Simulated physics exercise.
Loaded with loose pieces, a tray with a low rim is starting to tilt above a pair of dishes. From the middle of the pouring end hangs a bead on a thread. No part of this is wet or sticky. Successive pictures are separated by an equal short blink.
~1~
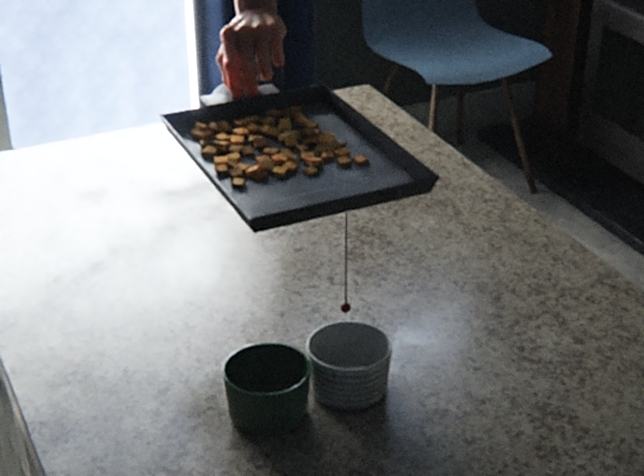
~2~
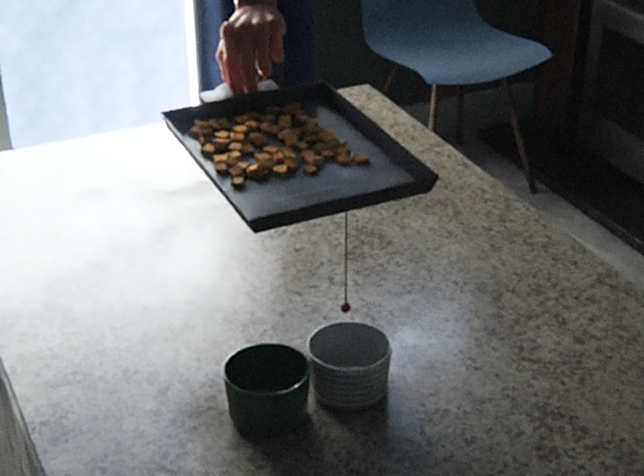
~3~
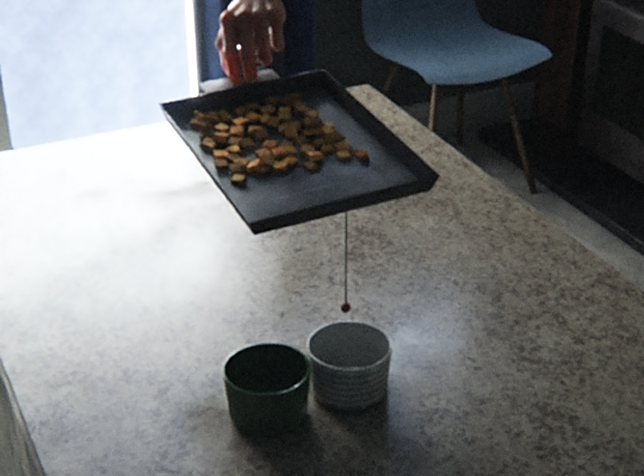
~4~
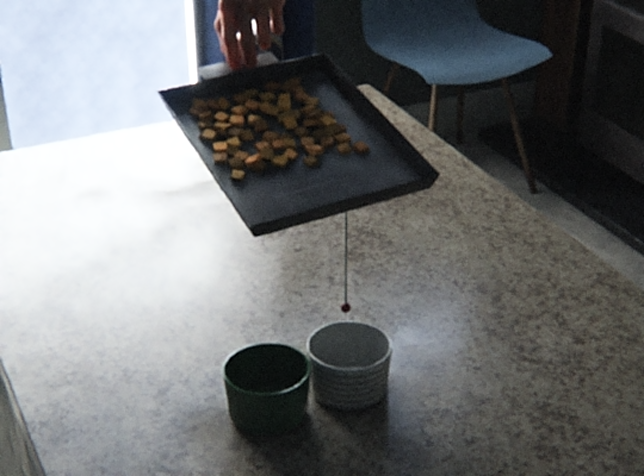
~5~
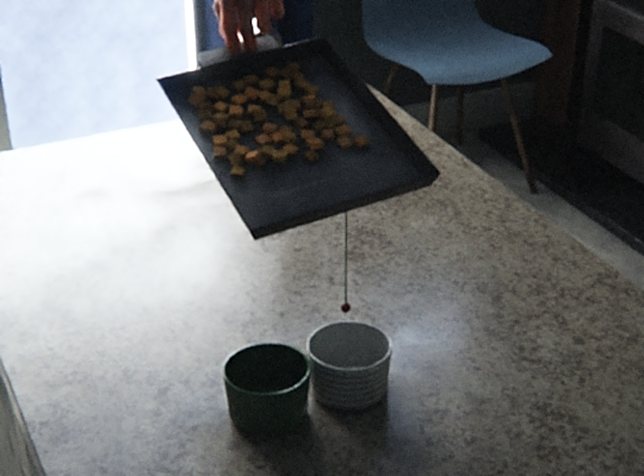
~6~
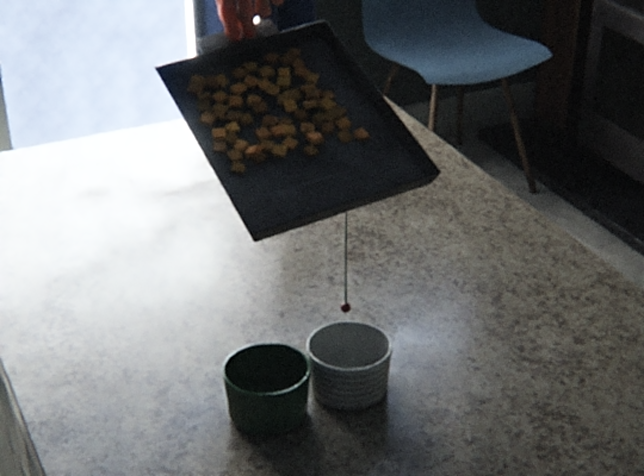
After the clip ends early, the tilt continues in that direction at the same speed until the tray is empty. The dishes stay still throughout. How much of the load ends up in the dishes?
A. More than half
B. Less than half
Option A: More than half.
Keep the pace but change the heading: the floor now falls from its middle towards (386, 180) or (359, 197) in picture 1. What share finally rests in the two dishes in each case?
0 %, give or take, and then 20 %.
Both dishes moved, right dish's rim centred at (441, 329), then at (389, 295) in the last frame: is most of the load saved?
First the smaller part, then below a half.
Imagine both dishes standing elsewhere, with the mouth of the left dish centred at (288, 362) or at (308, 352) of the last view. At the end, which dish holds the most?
First try, the leftmost dish; second try, the leftmost dish.
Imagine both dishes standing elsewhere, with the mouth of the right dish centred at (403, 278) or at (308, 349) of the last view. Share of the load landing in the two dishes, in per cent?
Around 0 and then 70 per cent.
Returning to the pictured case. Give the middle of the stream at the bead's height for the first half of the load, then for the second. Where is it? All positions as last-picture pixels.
Around (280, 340) at first; around (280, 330) after that.
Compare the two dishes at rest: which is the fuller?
Simple - it is the one placed left.
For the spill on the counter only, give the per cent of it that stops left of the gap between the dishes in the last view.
Near 80 in a hundred.
Soon after the last picture, tray tipped steeply; nearly all on the tray; a small part in the air.
A little later, tray tipped right over; about a quarter on the tray; about a third in the left dish; a small part in the right dish; a small part outside both; about a quarter in the air.
Later still, tray tipped past a quarter turn; about half in the left dish; about a quarter in the right dish; about a quarter outside both.
At rest, tray tipped past a quarter turn; about half in the left dish; about a quarter in the right dish; about a quarter outside both.
